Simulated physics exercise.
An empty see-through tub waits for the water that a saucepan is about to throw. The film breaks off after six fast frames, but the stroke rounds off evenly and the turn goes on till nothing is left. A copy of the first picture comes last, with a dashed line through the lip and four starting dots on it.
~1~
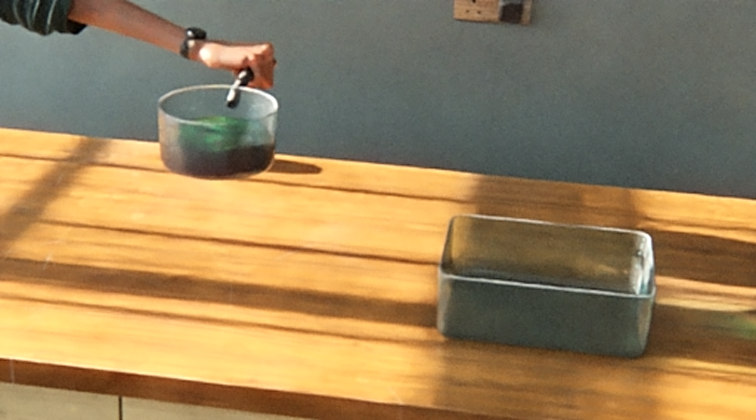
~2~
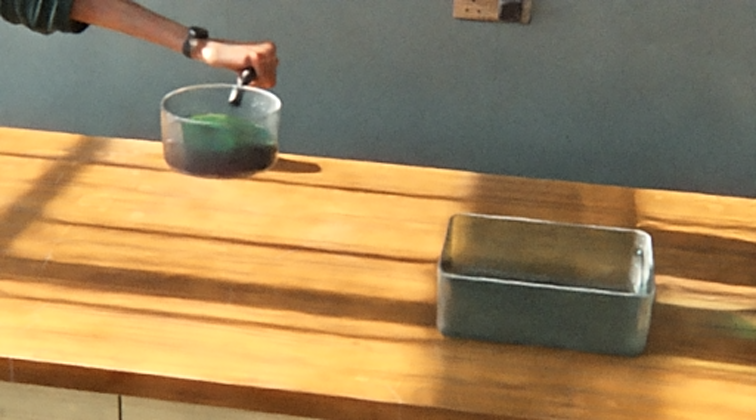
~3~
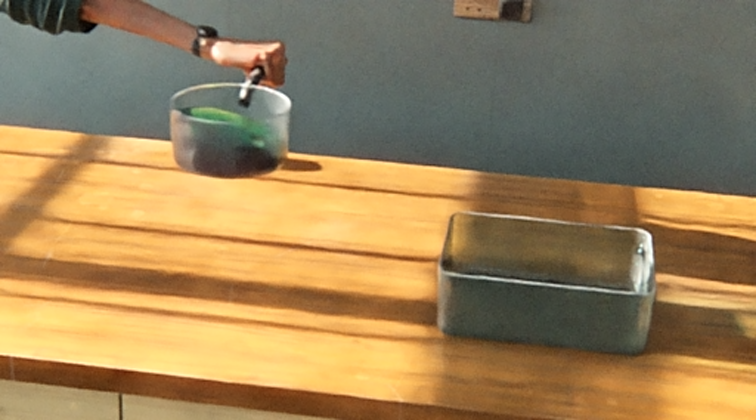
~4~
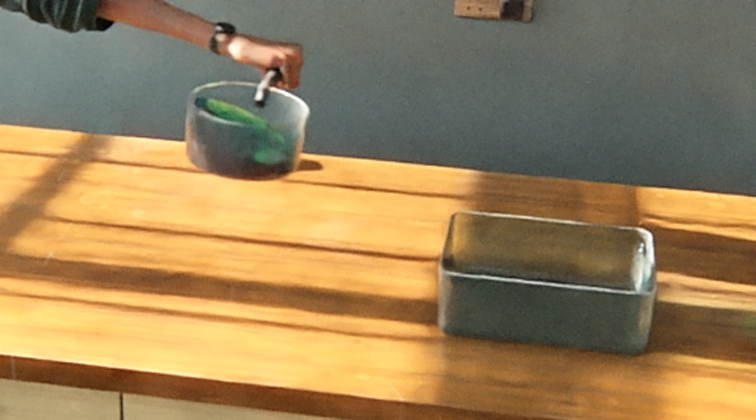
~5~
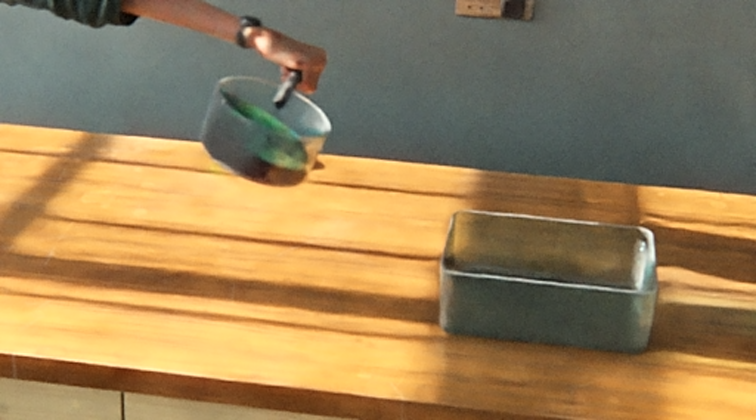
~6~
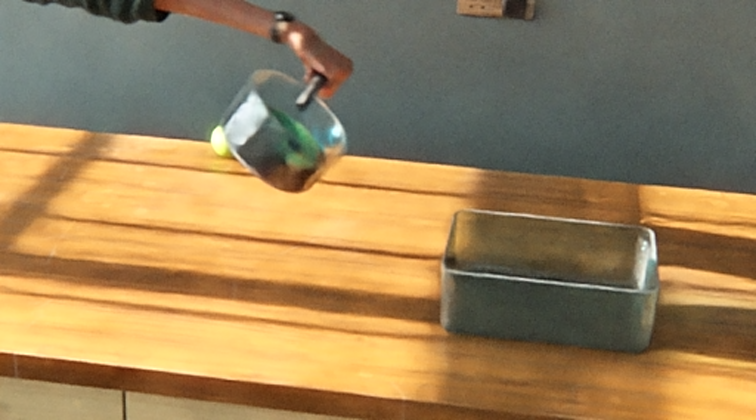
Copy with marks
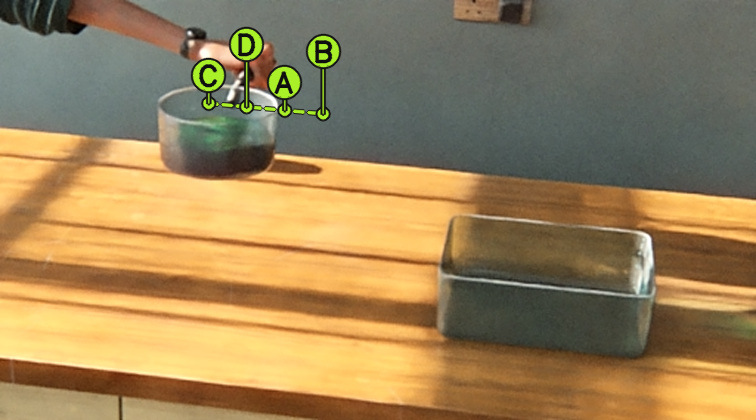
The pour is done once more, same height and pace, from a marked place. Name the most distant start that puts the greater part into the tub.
Dot B just does it.
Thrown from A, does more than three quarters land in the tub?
No, it does not.
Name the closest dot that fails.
A.
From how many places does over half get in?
One of the four.
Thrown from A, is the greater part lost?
Yes.
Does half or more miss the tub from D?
Yes, it does.
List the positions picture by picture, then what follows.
The first frame shows upright, lip at (274, 109); tub from (437, 332) to (645, 355); nothing has left yet.
The second frame shows upright, lip at (277, 108); nothing has left yet.
The third frame shows upright, lip at (287, 108); nothing has left yet.
The fourth frame shows tipped about 7°, lip at (305, 115); nothing has left yet.
The fifth frame shows tipped about 19°, lip at (326, 129); nothing has left yet.
The sixth frame shows tipped about 37°, lip at (345, 149); nothing has left yet.
In lime, A at (284, 110); B at (323, 113); C at (208, 103); D at (246, 106).
With A, about 32 % lands in the tub, 64 % falls short and 4 % goes beside or beyond.
With B, about 64 % lands in the tub, 26 % falls short and 10 % goes beside or beyond.
With C, about 0 % lands in the tub, 99 % falls short.
With D, about 3 % lands in the tub, 94 % falls short and 3 % goes beside or beyond.
